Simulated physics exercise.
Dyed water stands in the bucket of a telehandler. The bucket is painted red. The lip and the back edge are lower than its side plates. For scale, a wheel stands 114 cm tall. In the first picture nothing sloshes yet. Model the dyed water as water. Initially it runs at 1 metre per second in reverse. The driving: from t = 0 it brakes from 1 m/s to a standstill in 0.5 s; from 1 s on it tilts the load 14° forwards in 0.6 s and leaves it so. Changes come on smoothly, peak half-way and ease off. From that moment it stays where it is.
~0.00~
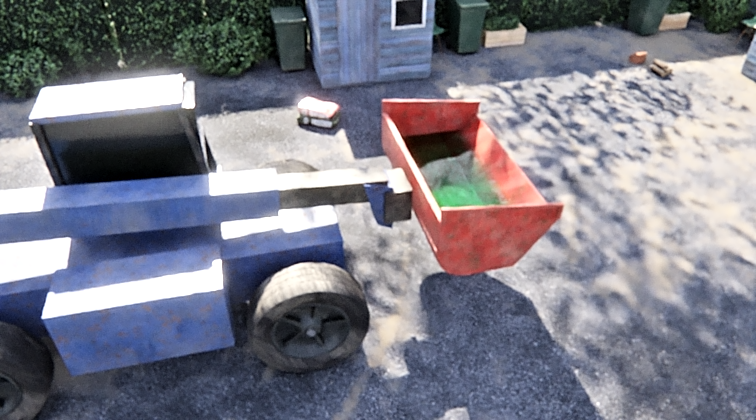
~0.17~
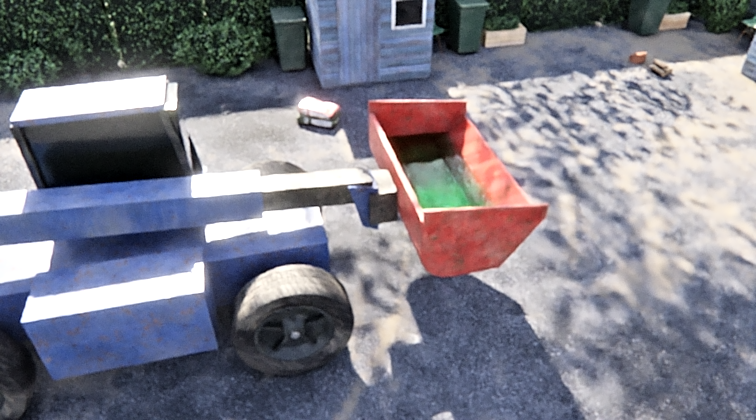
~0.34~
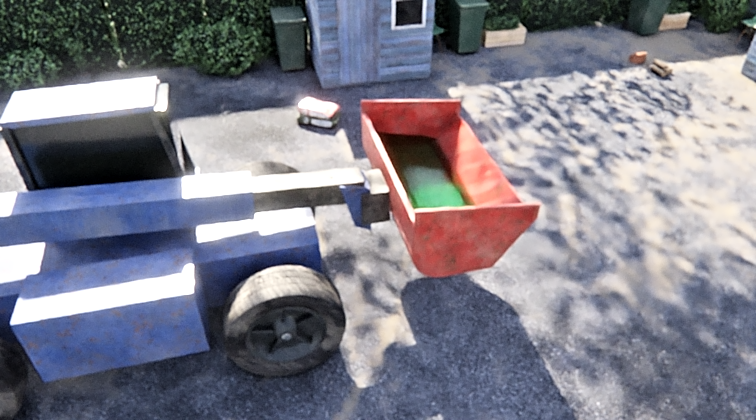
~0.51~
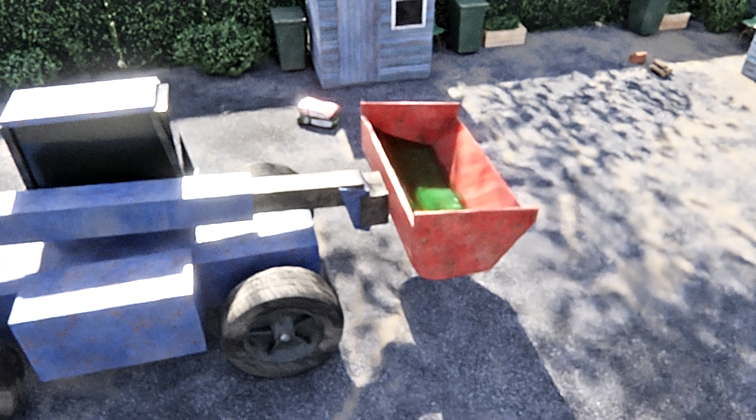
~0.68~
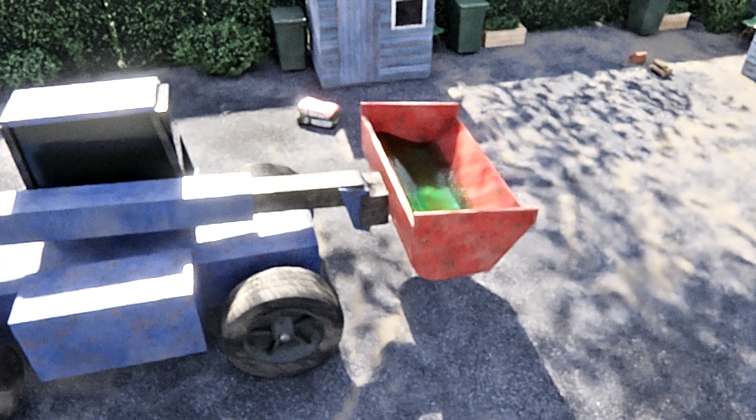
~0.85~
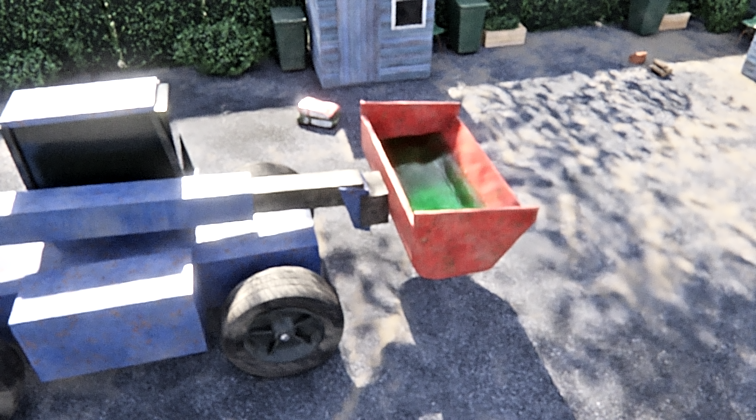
A blue telehandler rolls slightly left, then stands still while green water shifts in its red bucket.
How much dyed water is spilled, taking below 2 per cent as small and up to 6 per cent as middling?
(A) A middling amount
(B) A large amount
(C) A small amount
The answer is B.
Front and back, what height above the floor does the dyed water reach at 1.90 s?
At the front the surface is at 30 cm, while at the back it is at 30 cm.
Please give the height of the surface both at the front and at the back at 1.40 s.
At the front 36 cm, at the back 12 cm.
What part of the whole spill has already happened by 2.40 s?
Some 30 per cent by then.
Then, 1.40 s in, the bucket is at 12° forwards, the surface stands 13 cm at the back and 36 cm at the front; 3 per cent is out, over the front.
Then, 1.90 s in, the bucket is at 14° forwards, the surface stands 31 cm at the back and 30 cm at the front; 3 per cent is out, over the front.
Then, 2.40 s in, the bucket is at 14° forwards, the surface stands 15 cm at the back and 36 cm at the front; 3 per cent is out, over the front.
Then, 4.49 s in, 10 per cent is out, over the front, 45 of 461 litres.
